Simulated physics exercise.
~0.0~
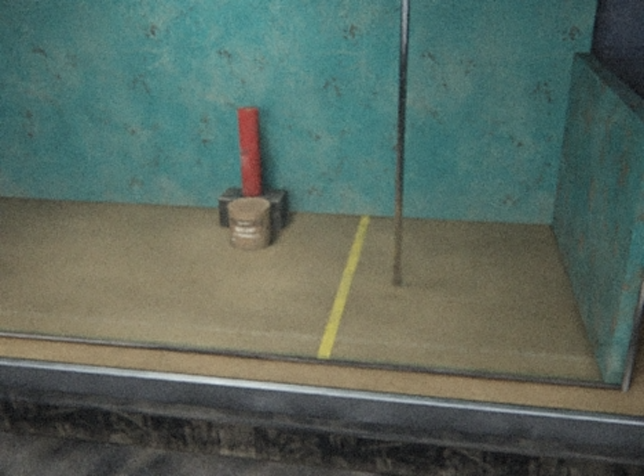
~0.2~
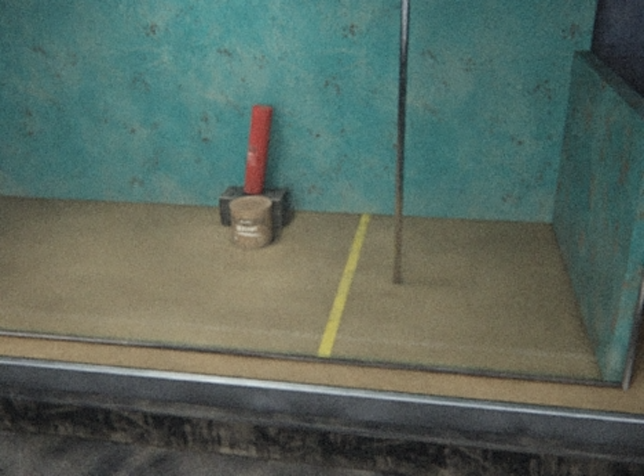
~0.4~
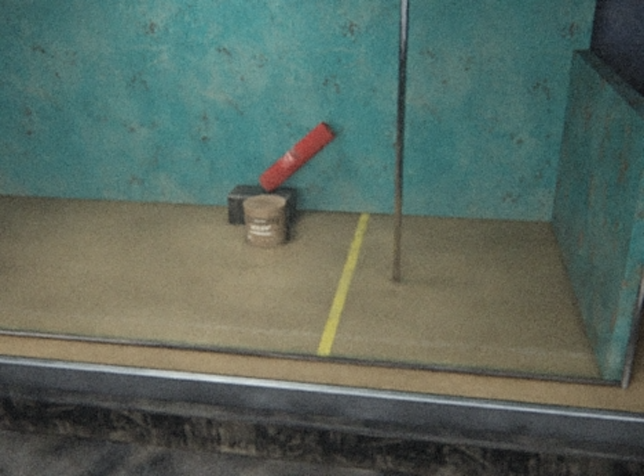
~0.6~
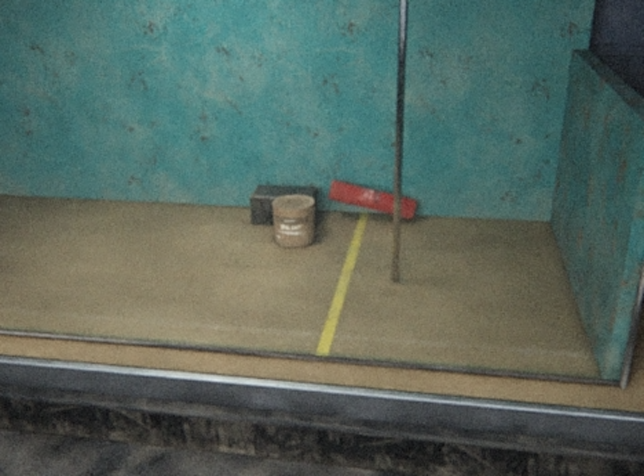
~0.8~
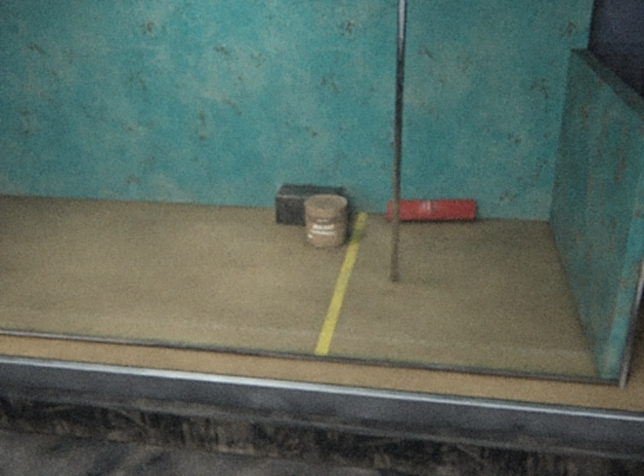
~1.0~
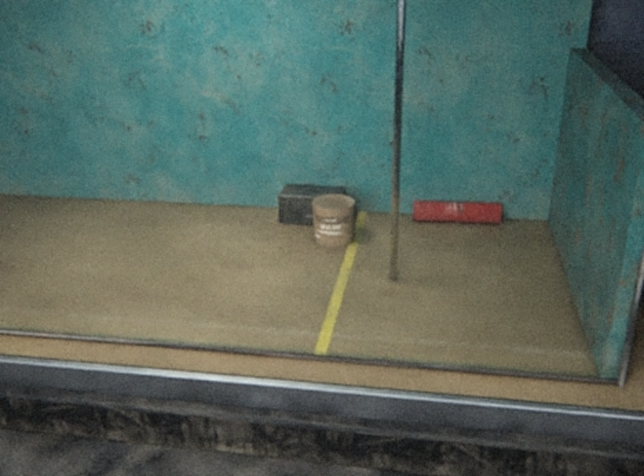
Black toolbox and brown bucket sliding right and stopping short of a yellow line as a red roll topples and crosses it.
